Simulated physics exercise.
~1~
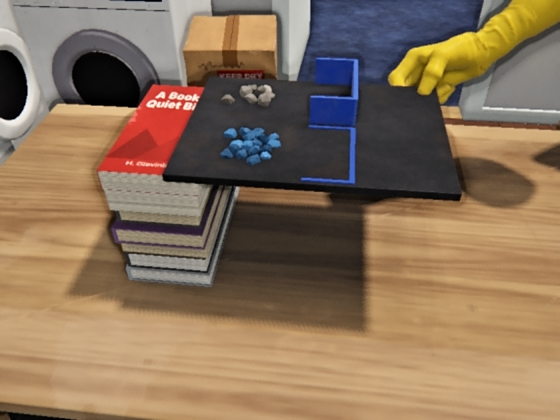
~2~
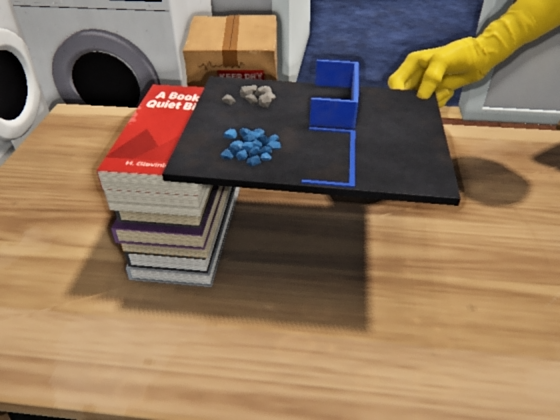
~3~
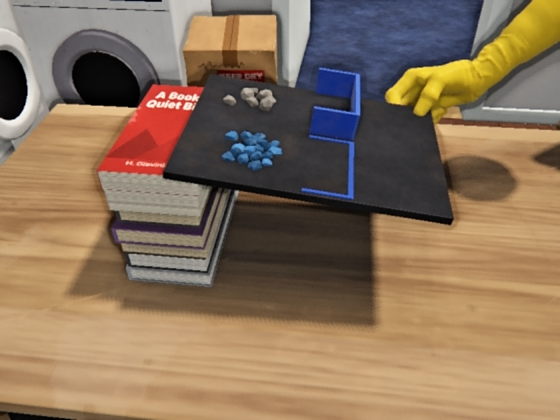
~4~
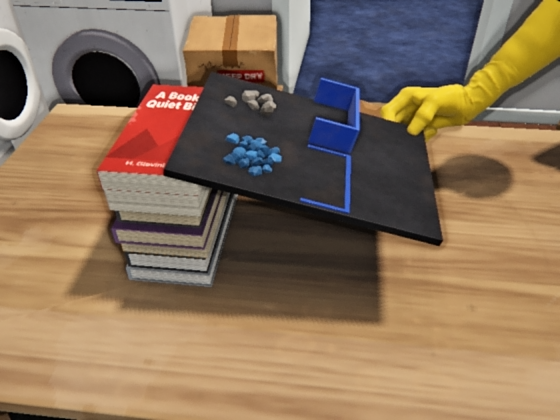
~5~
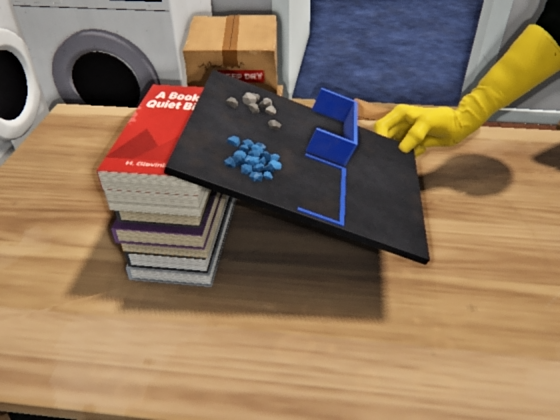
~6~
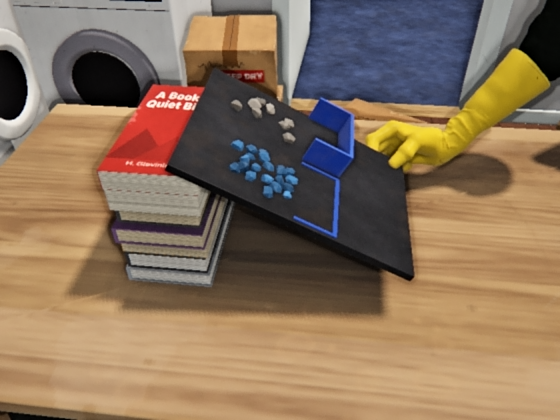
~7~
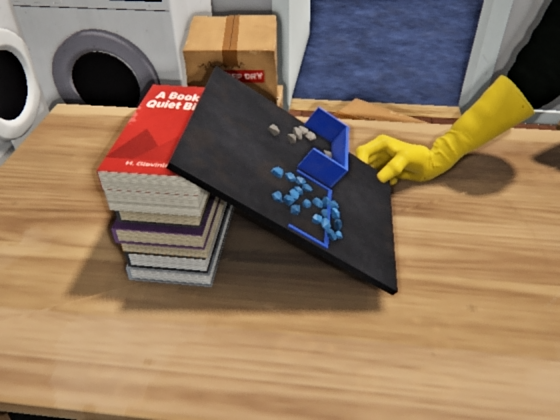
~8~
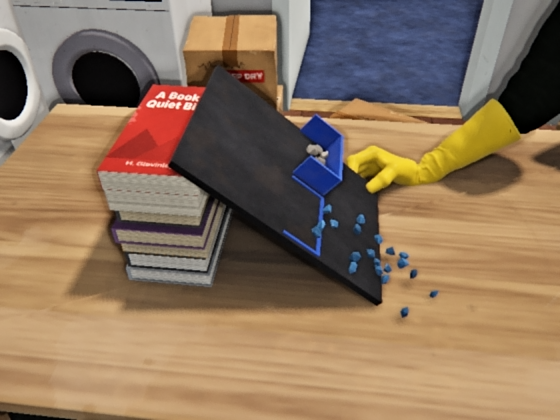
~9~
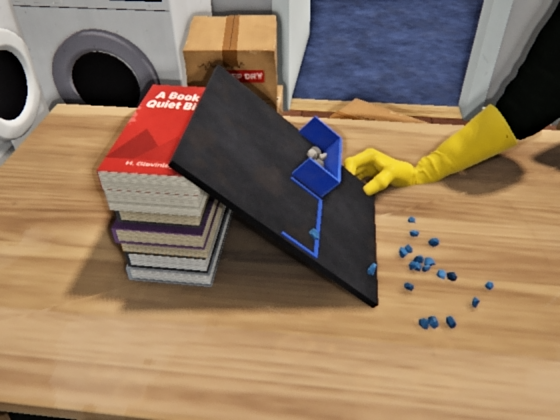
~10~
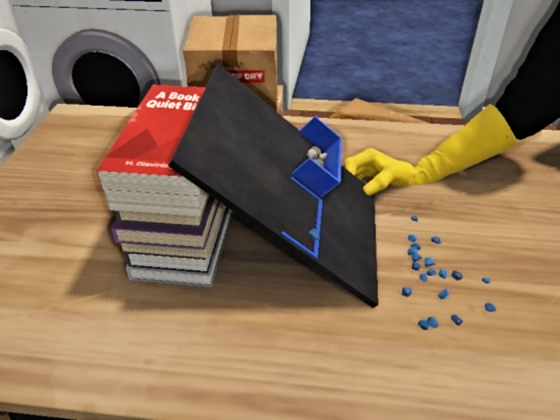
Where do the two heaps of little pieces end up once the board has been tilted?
The nearer blue pieces get past their thin blue strip and nearly all end up scattered on the table. The farther grey pieces slide down and stay held by the taller blue barrier on the board.
Black board on books tilting as yellow-gloved hand lowers it, blue bits spilling onto table, grey bits stopping at blue barrier.
